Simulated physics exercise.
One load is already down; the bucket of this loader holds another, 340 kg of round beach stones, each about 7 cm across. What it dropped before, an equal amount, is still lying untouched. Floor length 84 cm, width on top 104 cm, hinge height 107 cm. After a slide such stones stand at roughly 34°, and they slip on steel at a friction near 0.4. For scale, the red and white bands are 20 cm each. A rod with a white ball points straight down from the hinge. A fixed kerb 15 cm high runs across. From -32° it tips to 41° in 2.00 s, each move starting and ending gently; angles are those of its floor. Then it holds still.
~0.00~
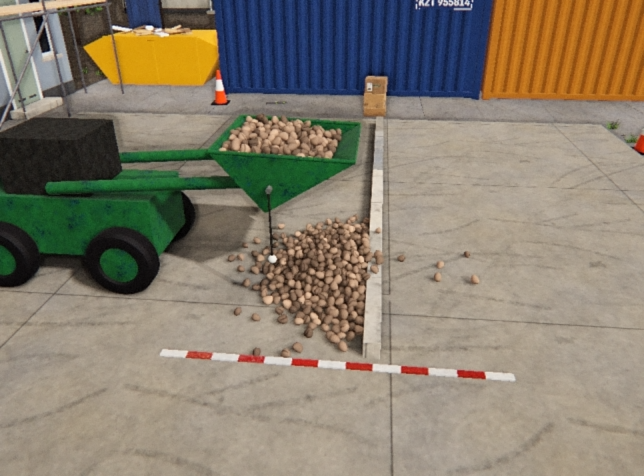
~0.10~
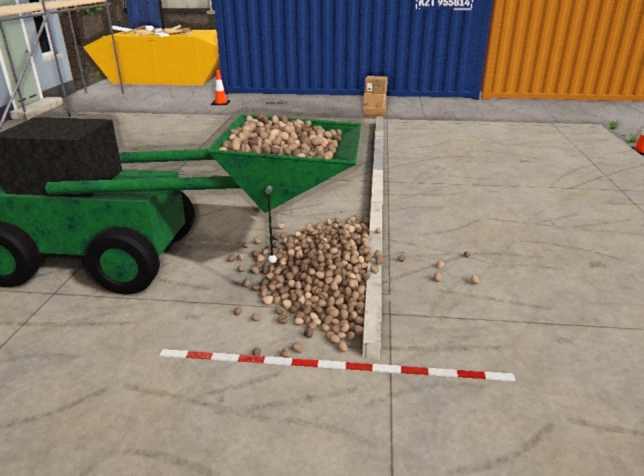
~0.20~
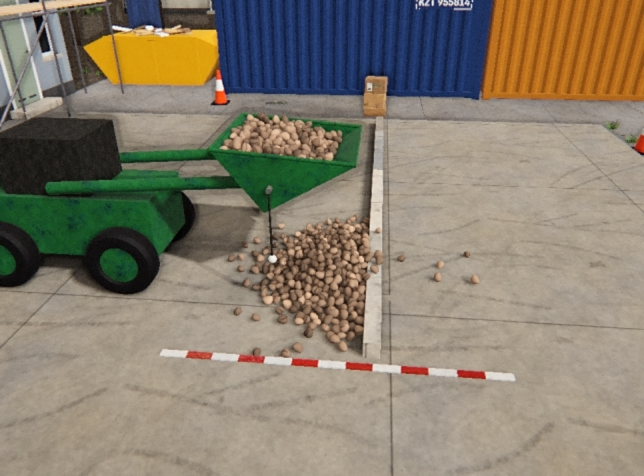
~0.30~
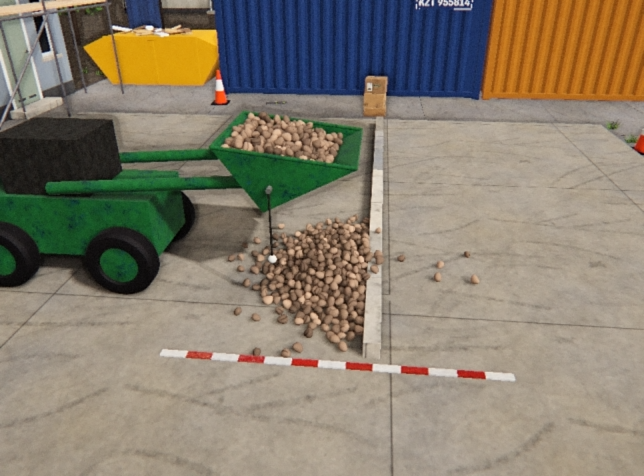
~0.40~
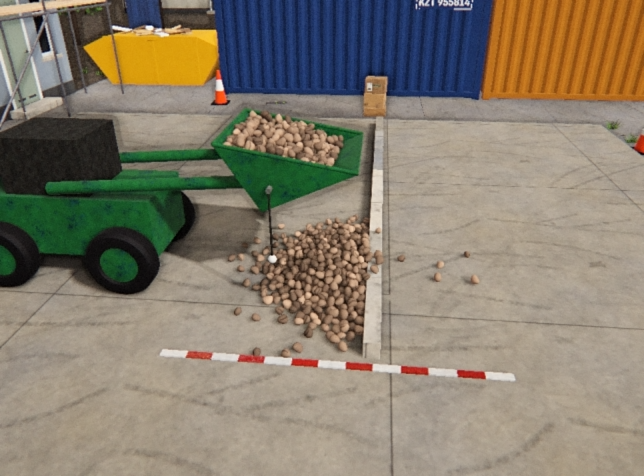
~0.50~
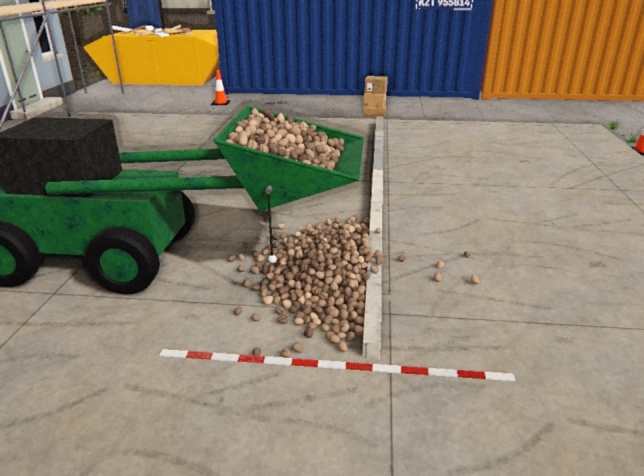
Concrete yard with shipping containers, a green loader slowly tilting its raised bucket of brown stones above a pile beside a kerb.
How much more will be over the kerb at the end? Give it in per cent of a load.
Some 56 per cent is added.
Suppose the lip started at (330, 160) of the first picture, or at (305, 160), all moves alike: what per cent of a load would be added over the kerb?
Near 30 per cent from the first place, 5 from the second.
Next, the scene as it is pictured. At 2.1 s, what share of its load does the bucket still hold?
It holds some 10 per cent.
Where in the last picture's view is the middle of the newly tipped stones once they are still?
Around (387, 267).
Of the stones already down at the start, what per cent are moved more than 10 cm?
Roughly 5 per cent of them.
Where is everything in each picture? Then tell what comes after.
The bucket is at -32°, its lip at (355, 163); the top of the load is at (266, 127). The earlier load is highest near (334, 249), 24 cm above ground level, 99 % on this side of the kerb, 1 % over the kerb, in the first picture.
The bucket is at -31°, its lip at (355, 163); the top of the load is at (266, 127); the stones move at 0.0 m/s on average, in the second picture.
The bucket is at -30°, its lip at (356, 166); the top of the load is at (262, 127); the stones move at 0.1 m/s on average, in the third picture.
Lip at (357, 169), floor tilted -28°, highest stones at (259, 125); the stones move at 0.1 m/s on average, in the fourth picture.
The bucket is at -24°, its lip at (358, 174); the top of the load is at (257, 122); the stones move at 0.1 m/s on average, in the fifth picture.
The bucket is at -21°, its lip at (359, 180); the top of the load is at (258, 119); the stones move at 0.2 m/s on average, in the sixth picture.
After 1.5 s the floor is at 30°; in per cent of one load, 85 in the bucket, 114 on this side of the kerb, 1 over the kerb; the foremost stones are at (419, 260).
After 2.1 s the floor is at 41°; in per cent of one load, 11 in the bucket, 155 on this side of the kerb, 34 over the kerb; the foremost stones are at (472, 273).
After 2.5 s the floor is at 41°; in per cent of one load, 0 in the bucket, 150 on this side of the kerb, 50 over the kerb; the foremost stones are at (517, 284).
After 5.0 s the floor is at 41°; in per cent of one load, 0 in the bucket, 144 on this side of the kerb, 56 over the kerb; the foremost stones are at (545, 286). Net gain over the kerb, 56.
